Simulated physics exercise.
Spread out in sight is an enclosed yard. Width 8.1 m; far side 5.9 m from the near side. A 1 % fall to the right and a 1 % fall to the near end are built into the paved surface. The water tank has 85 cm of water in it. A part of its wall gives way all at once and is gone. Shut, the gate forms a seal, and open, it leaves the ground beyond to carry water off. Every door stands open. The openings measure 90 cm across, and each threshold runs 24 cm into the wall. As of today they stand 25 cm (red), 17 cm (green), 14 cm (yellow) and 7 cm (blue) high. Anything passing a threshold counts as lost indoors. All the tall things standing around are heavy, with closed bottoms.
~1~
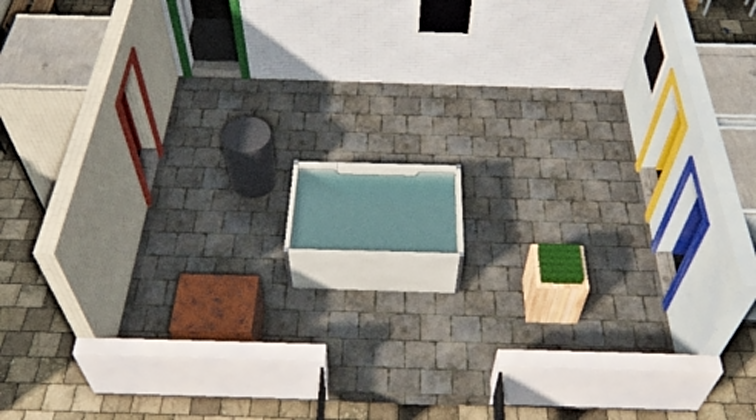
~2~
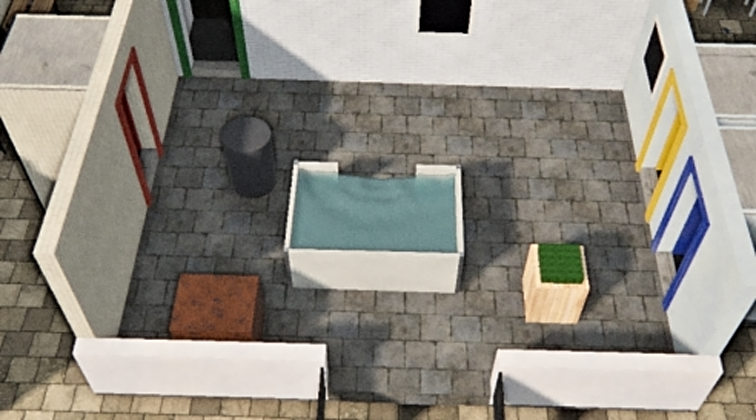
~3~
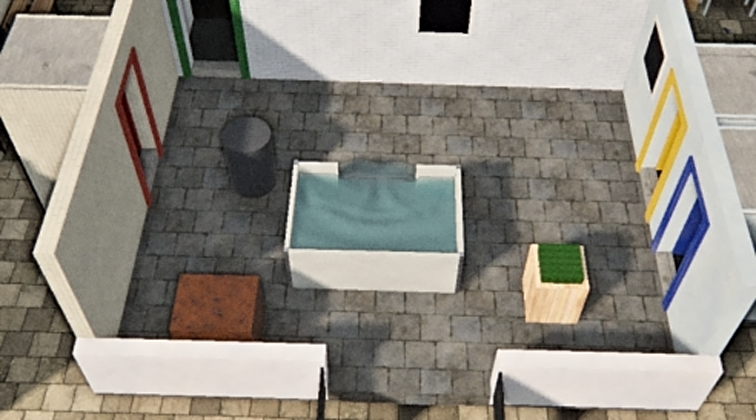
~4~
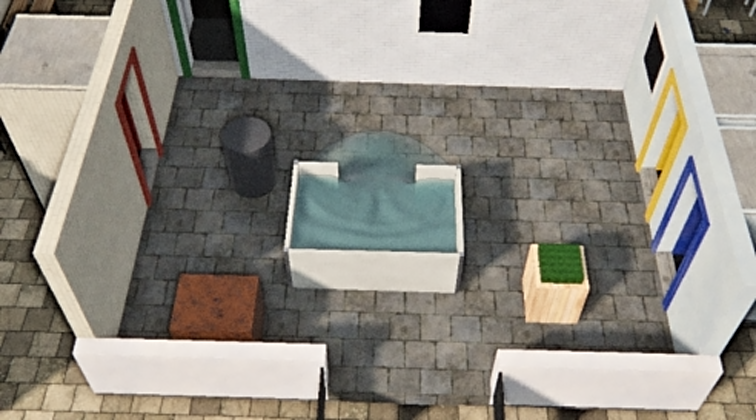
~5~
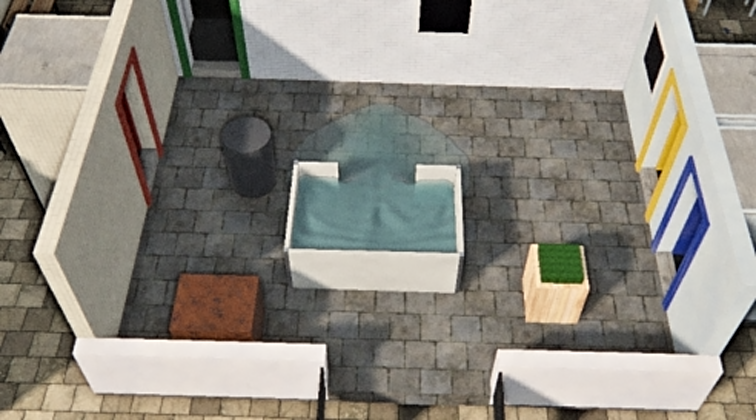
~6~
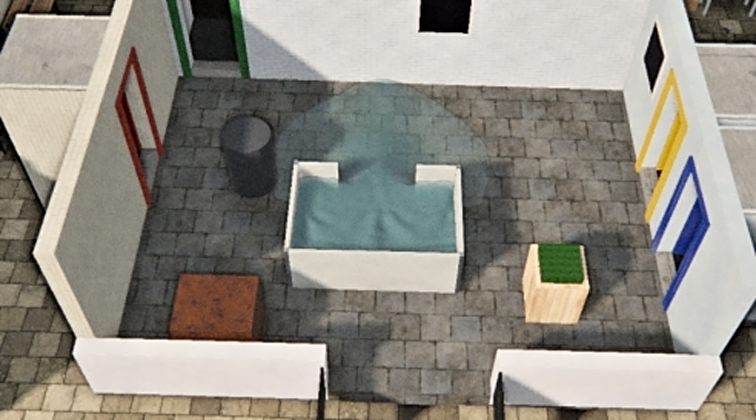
A paved, walled yard held a white tank of still water until part of its far wall suddenly vanished, and water poured through the gap, spreading in a widening fan across the stones behind it.
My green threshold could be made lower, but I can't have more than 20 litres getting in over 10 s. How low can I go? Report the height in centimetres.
You could bring it down to roughly 14.5 cm.
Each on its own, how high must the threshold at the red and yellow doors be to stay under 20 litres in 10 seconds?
About 5.5 cm at red and about 8.5 cm at yellow.
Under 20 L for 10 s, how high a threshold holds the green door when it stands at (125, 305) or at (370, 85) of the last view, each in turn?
Minimums: About 10.0 cm and 35 cm.
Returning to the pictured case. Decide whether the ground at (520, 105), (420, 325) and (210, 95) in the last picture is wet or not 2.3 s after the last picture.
One by one: Drenched, clear, drenched.
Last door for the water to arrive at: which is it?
The blue one.
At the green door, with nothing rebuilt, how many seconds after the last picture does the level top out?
About 3.0 seconds.
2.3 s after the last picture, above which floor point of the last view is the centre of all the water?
Roughly (383, 166).
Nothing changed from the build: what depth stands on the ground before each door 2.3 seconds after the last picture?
Centimetres: Red = 6, green = 16, yellow = 6, blue = 0.
Then, 0.7 s after the last picture water covers 25 % of the floor, deepest (43 cm) near (383, 196); it has not reached the green door.
Then, 2.3 s after the last picture water covers 40 % of the floor, deepest (32 cm) near (606, 101); 16 cm at the green door, 1 litre in over its 17 cm threshold.
Then, 9.3 s after the last picture water covers 95 % of the floor, deepest (16 cm) near (670, 385); 5 cm at the green door, 11 litres in over its 17 cm threshold.
At the green door as built, the water peaked near 18 cm, 3.1 s after the last picture.
With a threshold of 12 cm, 36 litres would have come in within the 10 s; with 16 cm, 14 litres. So under 20 litres takes about 14.5 cm.
